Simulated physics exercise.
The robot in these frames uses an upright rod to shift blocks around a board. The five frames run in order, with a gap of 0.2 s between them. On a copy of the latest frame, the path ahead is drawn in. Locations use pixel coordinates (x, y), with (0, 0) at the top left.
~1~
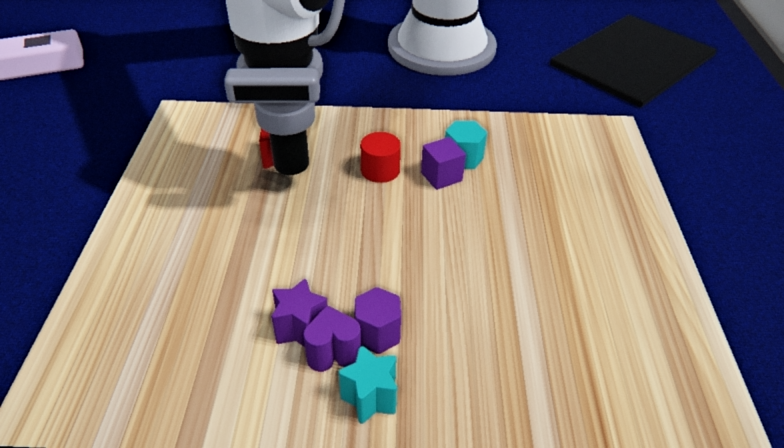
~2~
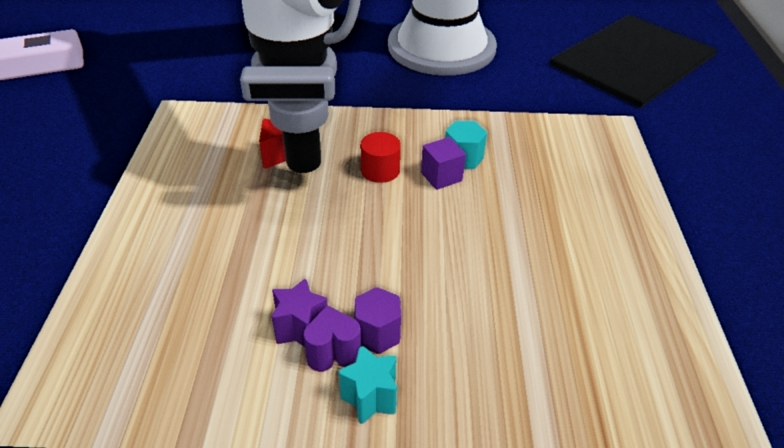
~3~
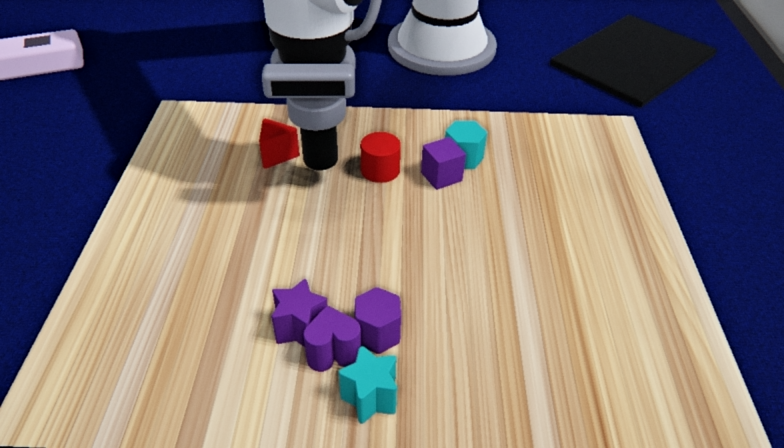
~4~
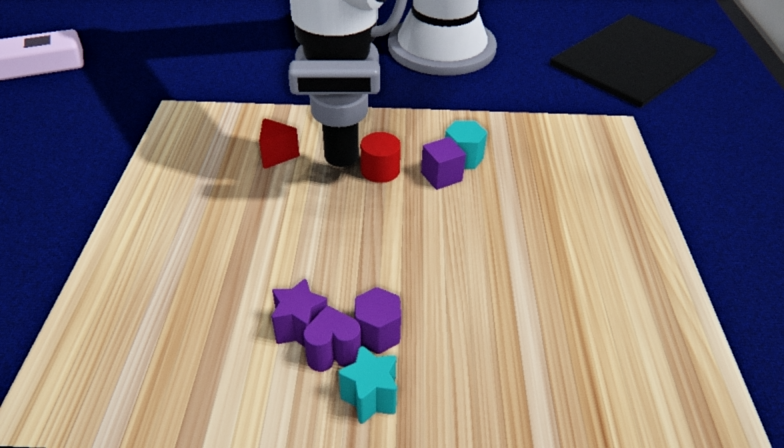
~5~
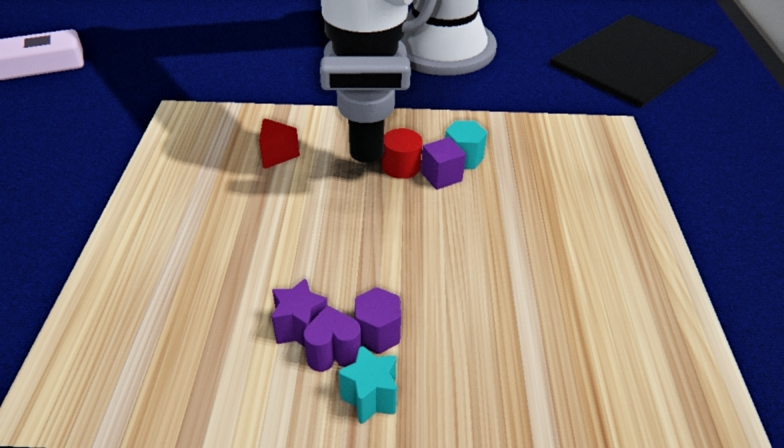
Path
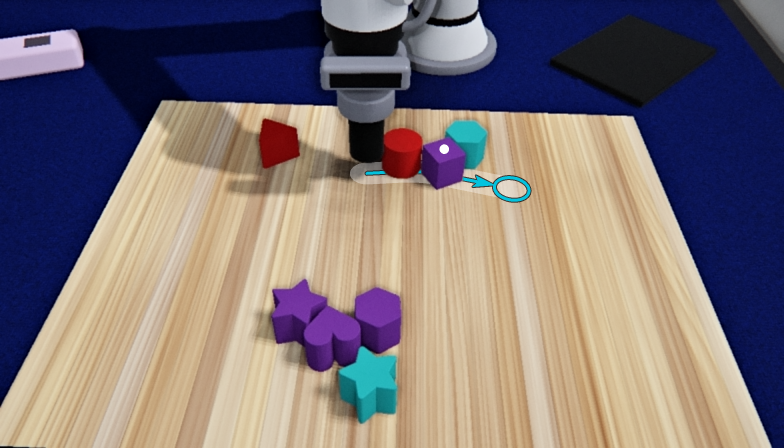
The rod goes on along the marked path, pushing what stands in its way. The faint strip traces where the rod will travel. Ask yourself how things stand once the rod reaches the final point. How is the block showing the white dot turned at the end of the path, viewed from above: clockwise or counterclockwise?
That block twists counter-clockwise.
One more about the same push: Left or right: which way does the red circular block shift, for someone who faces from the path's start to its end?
Off to the left side.
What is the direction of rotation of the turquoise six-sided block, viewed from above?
Turns clockwise.
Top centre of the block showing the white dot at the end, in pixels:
I predict (553, 164).
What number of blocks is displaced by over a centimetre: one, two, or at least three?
Three or more shift.
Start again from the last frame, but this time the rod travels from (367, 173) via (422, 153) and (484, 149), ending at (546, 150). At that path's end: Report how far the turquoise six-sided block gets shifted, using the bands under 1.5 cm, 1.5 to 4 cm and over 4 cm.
Shift: Over 4 cm.
Drawn move, from (367, 173) by way of (439, 174) to (512, 189); the dot is on the purple four-sided block.
The first path, step by step. One third of the way, rod at (417, 152); red circular block at (440, 128); purple four-sided block at (455, 152); turquoise six-sided block at (479, 127), turned 35° clockwise.
Two thirds of the way, rod at (466, 160); red circular block at (449, 126); purple four-sided block at (506, 159), turned 15° anticlockwise; turquoise six-sided block at (487, 126), turned 35° clockwise.
At the end, rod at (516, 169); red circular block at (449, 126); purple four-sided block at (553, 164), turned 45° anticlockwise; turquoise six-sided block at (487, 126), turned 35° clockwise.
